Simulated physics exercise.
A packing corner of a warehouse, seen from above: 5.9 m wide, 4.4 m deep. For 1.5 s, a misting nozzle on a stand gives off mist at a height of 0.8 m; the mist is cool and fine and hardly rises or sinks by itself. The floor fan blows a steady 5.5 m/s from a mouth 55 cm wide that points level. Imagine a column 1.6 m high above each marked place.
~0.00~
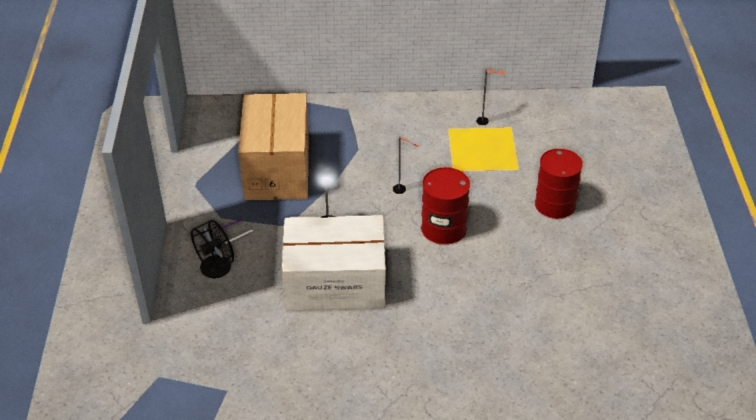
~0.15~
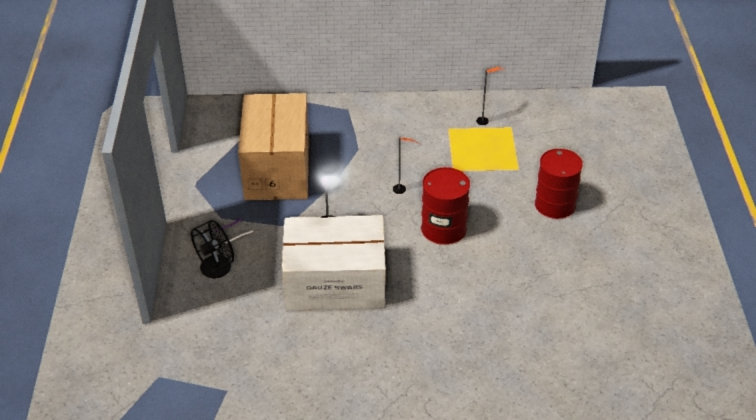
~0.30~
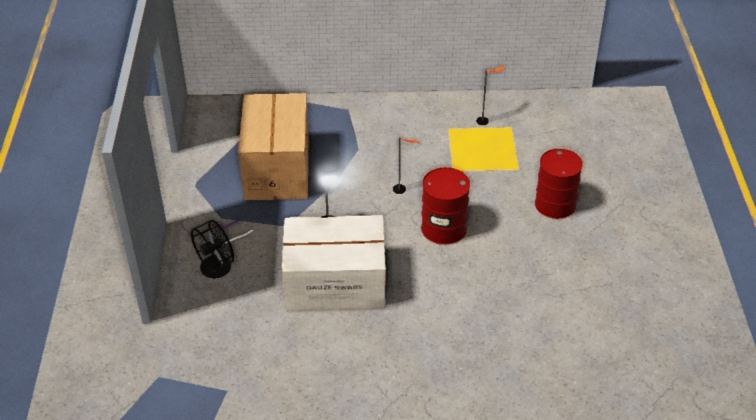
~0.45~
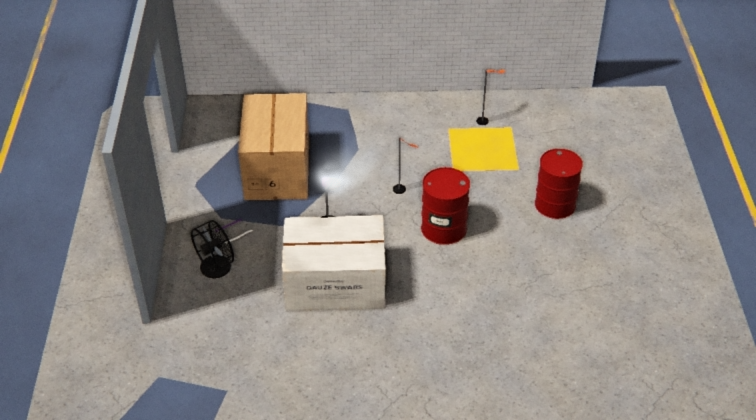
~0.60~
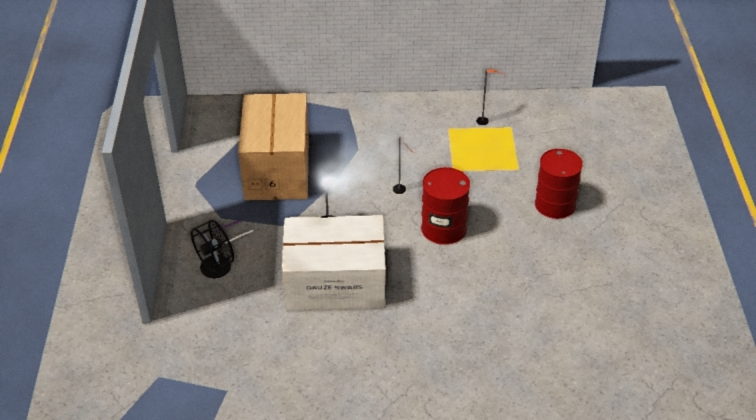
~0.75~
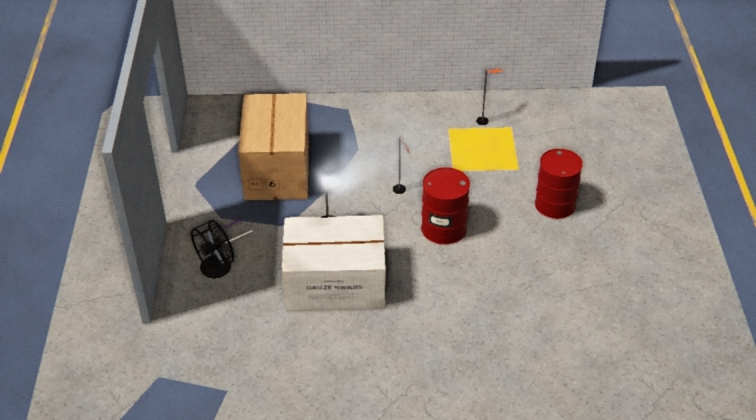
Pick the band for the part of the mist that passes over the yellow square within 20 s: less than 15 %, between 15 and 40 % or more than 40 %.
Above 40 %.
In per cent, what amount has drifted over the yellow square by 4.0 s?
I'd put it close to 80 per cent.
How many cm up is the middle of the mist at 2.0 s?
Middle height: Approx. 60 cm.
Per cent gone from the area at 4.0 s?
About 40 % by then.
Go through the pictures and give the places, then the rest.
In the first frame, the mist is thickest near (326, 177), the misting nozzle on a stand stands at (326, 187) and the floor fan is at (212, 246).
In the second frame, the mist is thickest near (330, 176) and the yellow square is centred on (483, 149).
In the third frame, the mist is thickest near (333, 175) and reaches out to (355, 160), a ribbon ends at (504, 67) and a ribbon ends at (420, 143).
In the fourth frame, the mist is thickest near (337, 174) and reaches out to (378, 155), the top of a barrel is at (446, 183) and the top of a barrel is at (561, 162).
In the fifth frame, the mist is thickest near (342, 173) and reaches out to (396, 150).
In the sixth frame, the mist is thickest near (346, 171) and reaches out to (421, 140) and a ribbon ends at (504, 72).
By 2.0 s we count, 34 % has passed over the yellow square, with 99 % still about or yet to come, and the middle of the rest is near (432, 138).
By 4.0 s we count, 80 % has passed over the yellow square, with 56 % still about or yet to come, and the middle of the rest is near (545, 81).
By 8.0 s we count, 84 % has passed over the yellow square, with 9 % still about or yet to come.
By 20.0 s we count, 84 % has passed over the yellow square, with 2 % still about or yet to come.
